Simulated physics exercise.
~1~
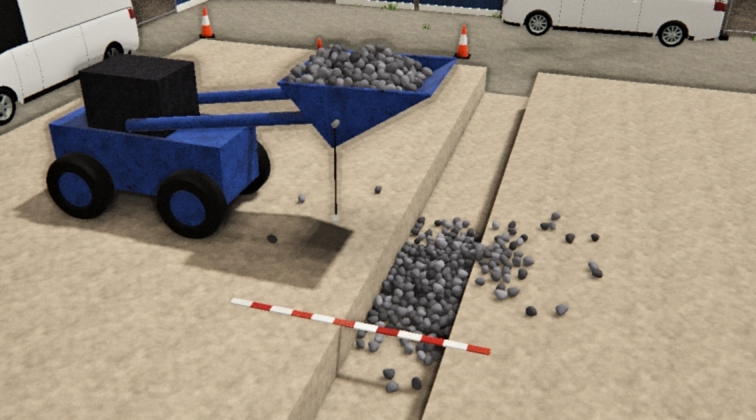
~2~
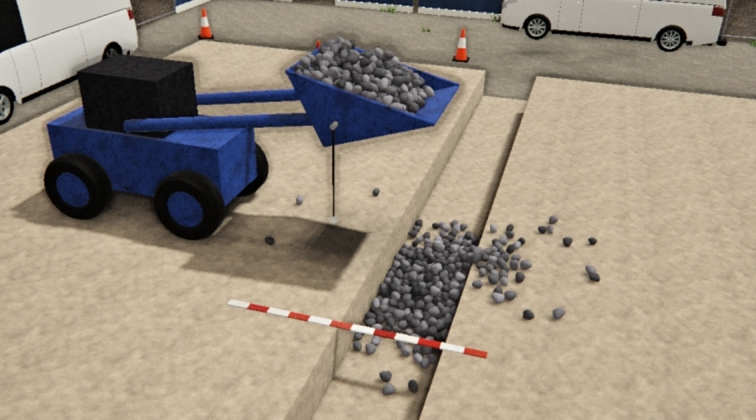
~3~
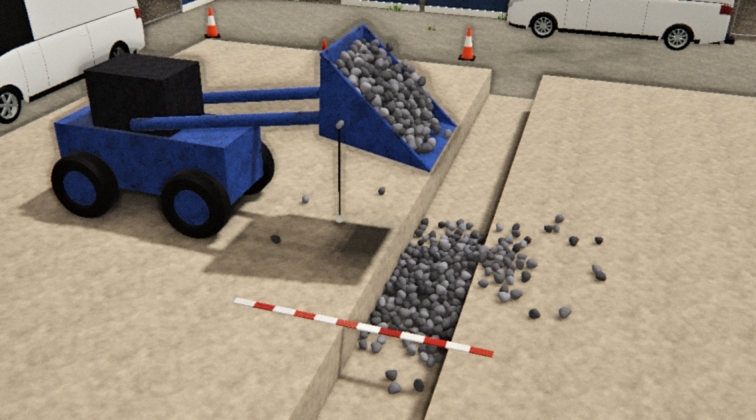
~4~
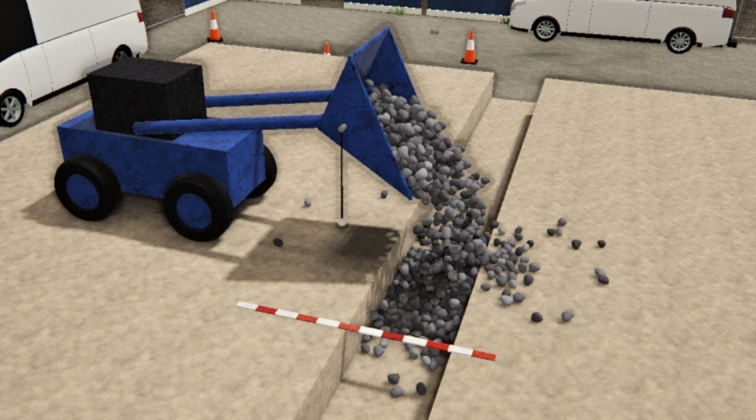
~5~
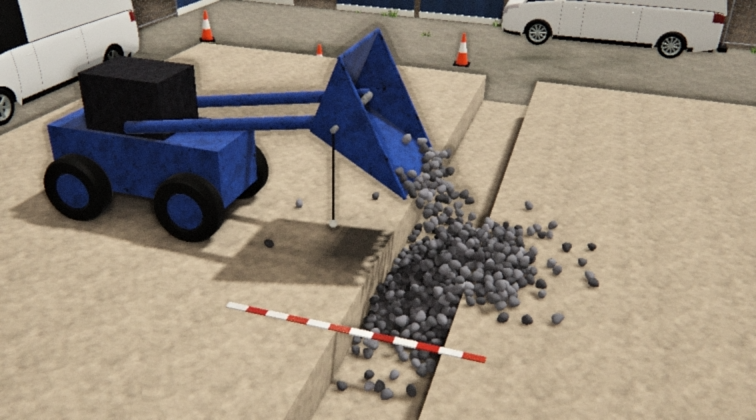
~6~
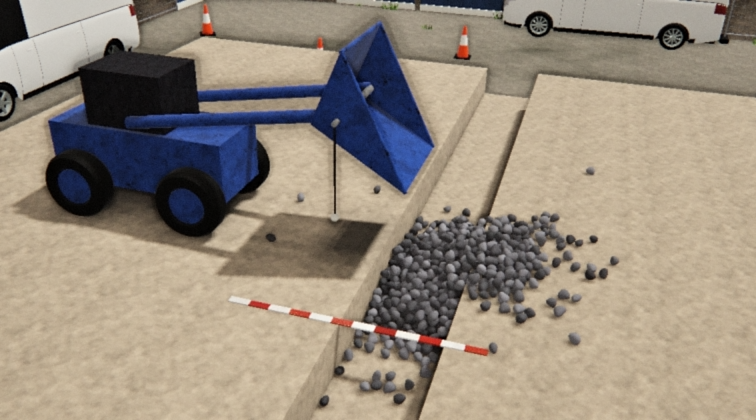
On a sandy lot with a straight trench, a blue loader tips its raised bucket forward and pours grey cobbles onto a pile already lying there, until the bucket hangs empty and the enlarged heap fills part of the trench and spreads over its right edge.
